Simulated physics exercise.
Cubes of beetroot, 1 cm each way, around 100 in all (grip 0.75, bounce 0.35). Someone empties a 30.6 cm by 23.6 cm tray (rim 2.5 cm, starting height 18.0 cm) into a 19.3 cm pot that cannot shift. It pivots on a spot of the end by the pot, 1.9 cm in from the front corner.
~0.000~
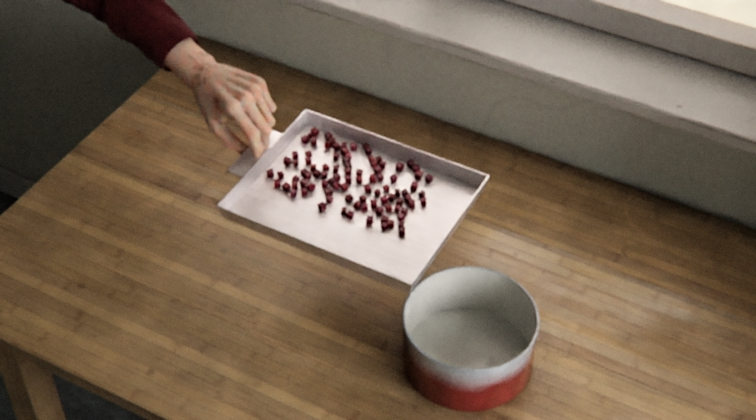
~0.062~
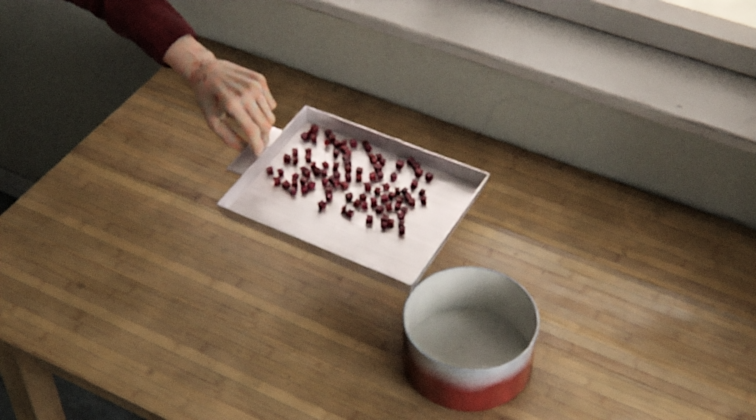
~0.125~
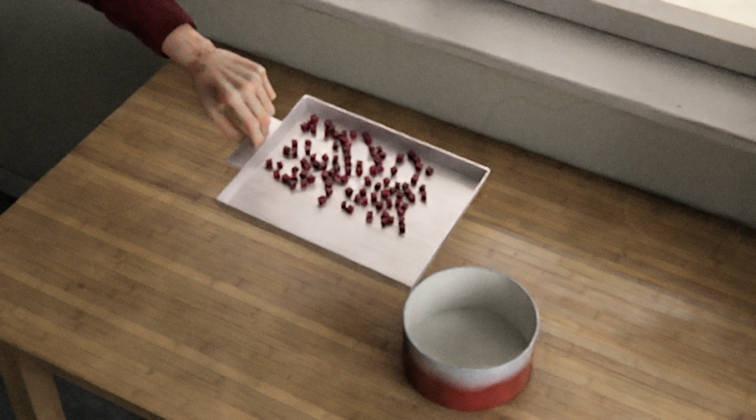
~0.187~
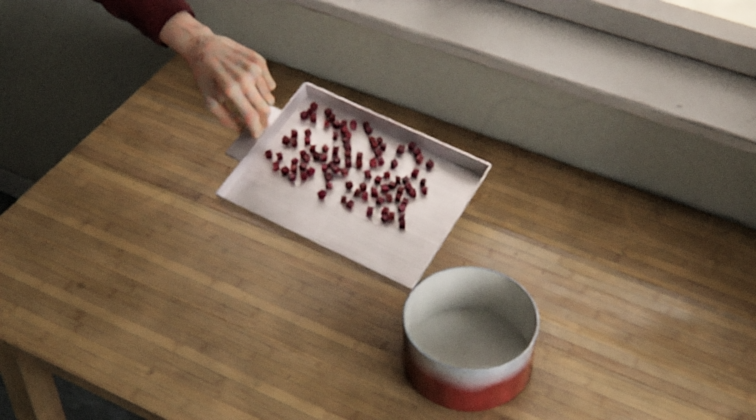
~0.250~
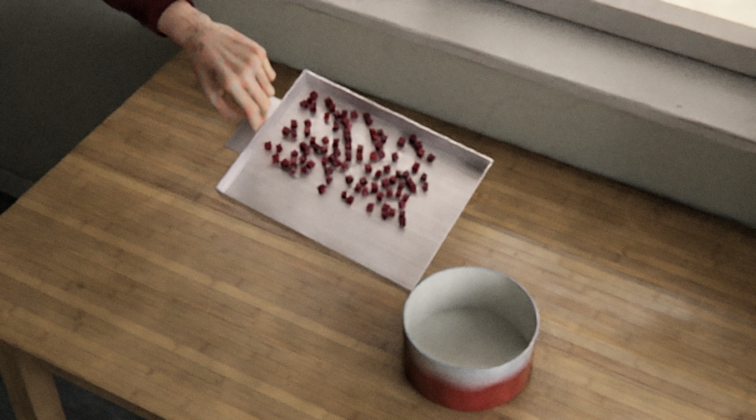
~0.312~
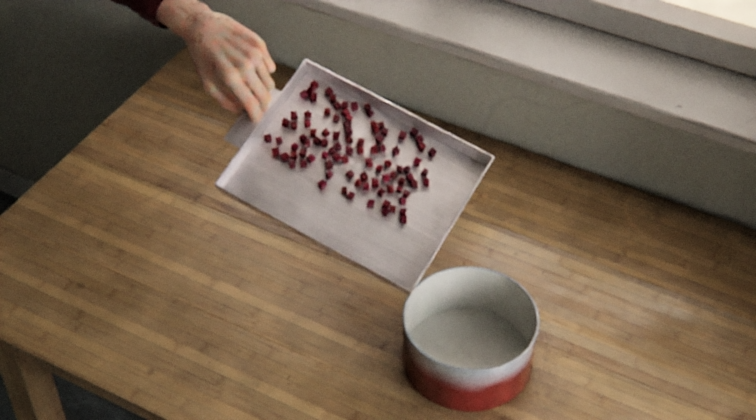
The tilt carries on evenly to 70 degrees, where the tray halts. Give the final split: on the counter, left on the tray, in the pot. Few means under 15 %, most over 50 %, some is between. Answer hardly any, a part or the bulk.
Counter the bulk, tray a part, pot hardly any.
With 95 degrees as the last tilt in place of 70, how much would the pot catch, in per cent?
In that case some 15 per cent.
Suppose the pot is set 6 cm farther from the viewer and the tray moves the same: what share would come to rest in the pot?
It would be near 0 per cent.
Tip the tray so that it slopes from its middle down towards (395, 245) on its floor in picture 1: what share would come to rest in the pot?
About 35 per cent.
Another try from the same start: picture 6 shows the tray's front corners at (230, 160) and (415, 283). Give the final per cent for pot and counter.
Pot 15, counter 25.
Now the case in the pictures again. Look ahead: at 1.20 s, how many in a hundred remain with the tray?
Some 35 per cent of the load.
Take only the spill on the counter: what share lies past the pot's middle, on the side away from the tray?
Some 70 per cent.
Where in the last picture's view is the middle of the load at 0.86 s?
Near (392, 268).
Then, at 0.64 s, tilt 44 degrees; the tray holds 100 %, the pot 0 %.
After 0.86 s, tilt 60 degrees; the tray holds 95 %, the pot 0 %.
After 1.20 s, tilt 70 degrees; the tray holds 35 %, the pot 0 %.
By 2.5 s all is still; counter 65 %, tray 35 %, pot 5 %.
